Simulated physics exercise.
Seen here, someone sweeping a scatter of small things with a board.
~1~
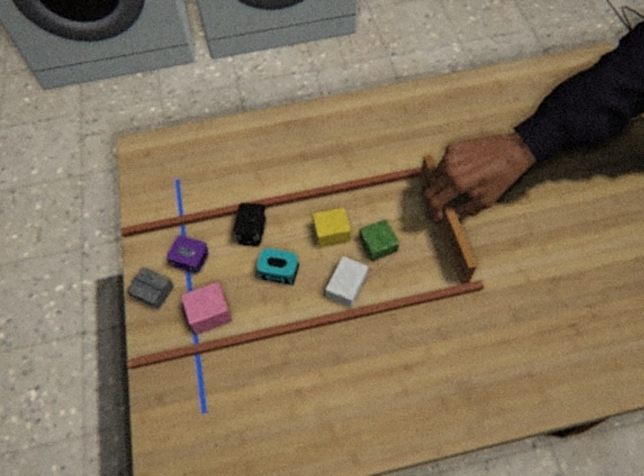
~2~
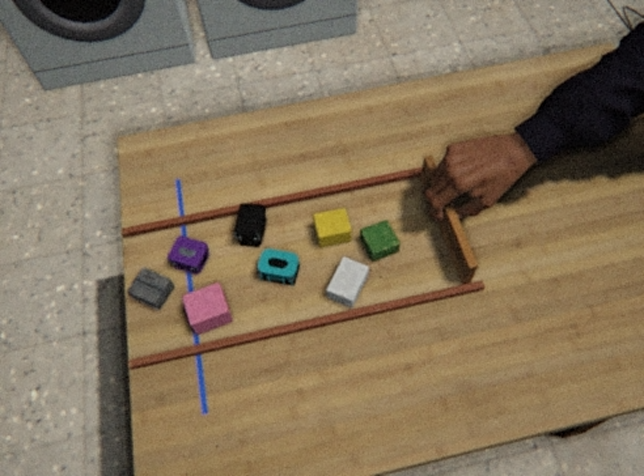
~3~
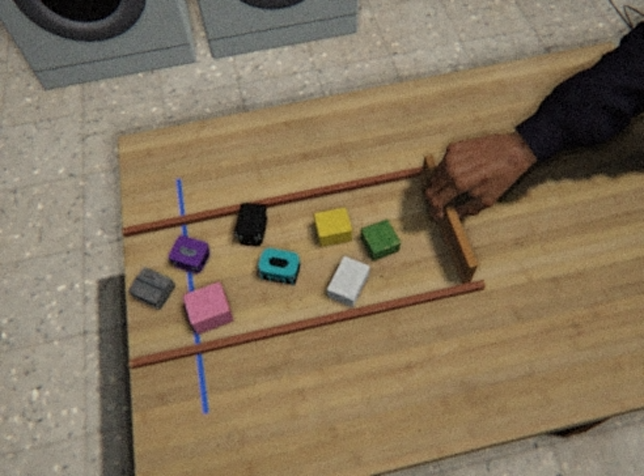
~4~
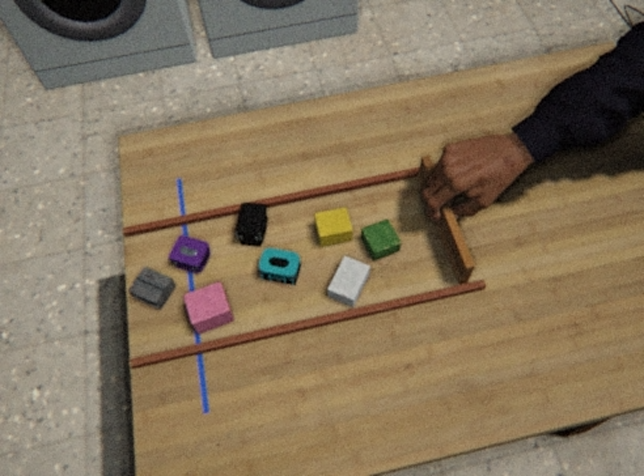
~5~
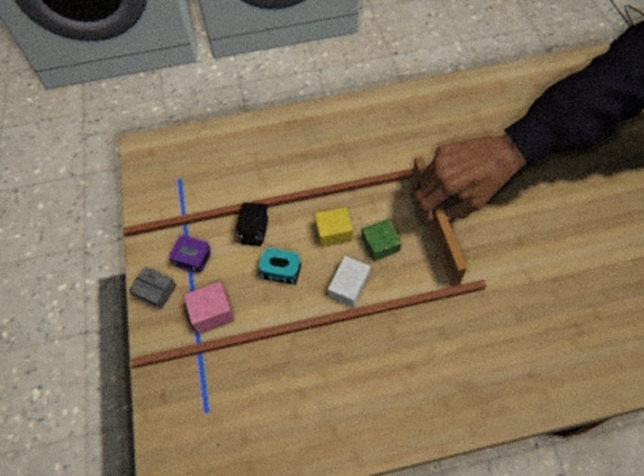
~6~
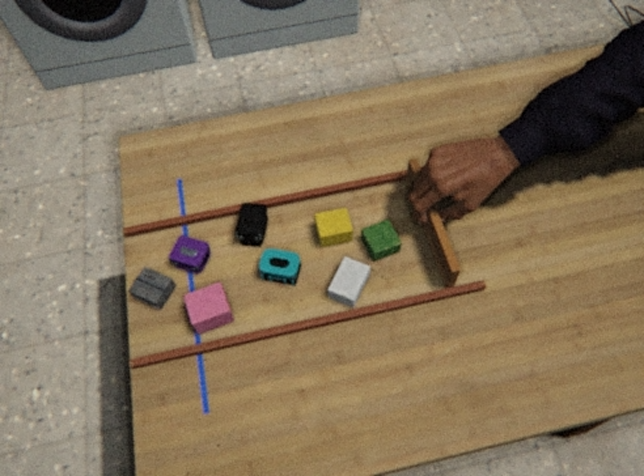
A dark-sleeved hand holding a wooden board at the right slides it a short way left between two reddish-brown rails on a wooden tabletop, seen from above at a slant. Grey, purple, pink, black, turquoise, yellow, white and green objects lie scattered from left to right, near a blue tape line at the left. The board starts still, then moves slightly, while the objects stay put.
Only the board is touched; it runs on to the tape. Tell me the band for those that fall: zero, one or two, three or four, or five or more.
The number that fall off is one or two.
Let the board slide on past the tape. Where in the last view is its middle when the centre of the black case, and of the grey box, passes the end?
For the black case at (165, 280), for the grey box at (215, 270).
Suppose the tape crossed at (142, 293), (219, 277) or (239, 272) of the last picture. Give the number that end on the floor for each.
It would be 5, 0 and 0.
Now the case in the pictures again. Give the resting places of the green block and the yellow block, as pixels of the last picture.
First (175, 284), then (171, 246).
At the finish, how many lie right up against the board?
It touches 3.
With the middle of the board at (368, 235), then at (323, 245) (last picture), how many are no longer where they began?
By then 2, and 4.
Soon after, none off yet; grey box at rest near (153, 288); purple case at rest near (191, 255); pink block at rest near (209, 308).
Then, none off yet; grey box moved a little near (137, 292); purple case moved about its own width near (161, 265); pink block moved about its own width near (176, 324).
At rest, the number that fall off is one or two; fallen, grey box.
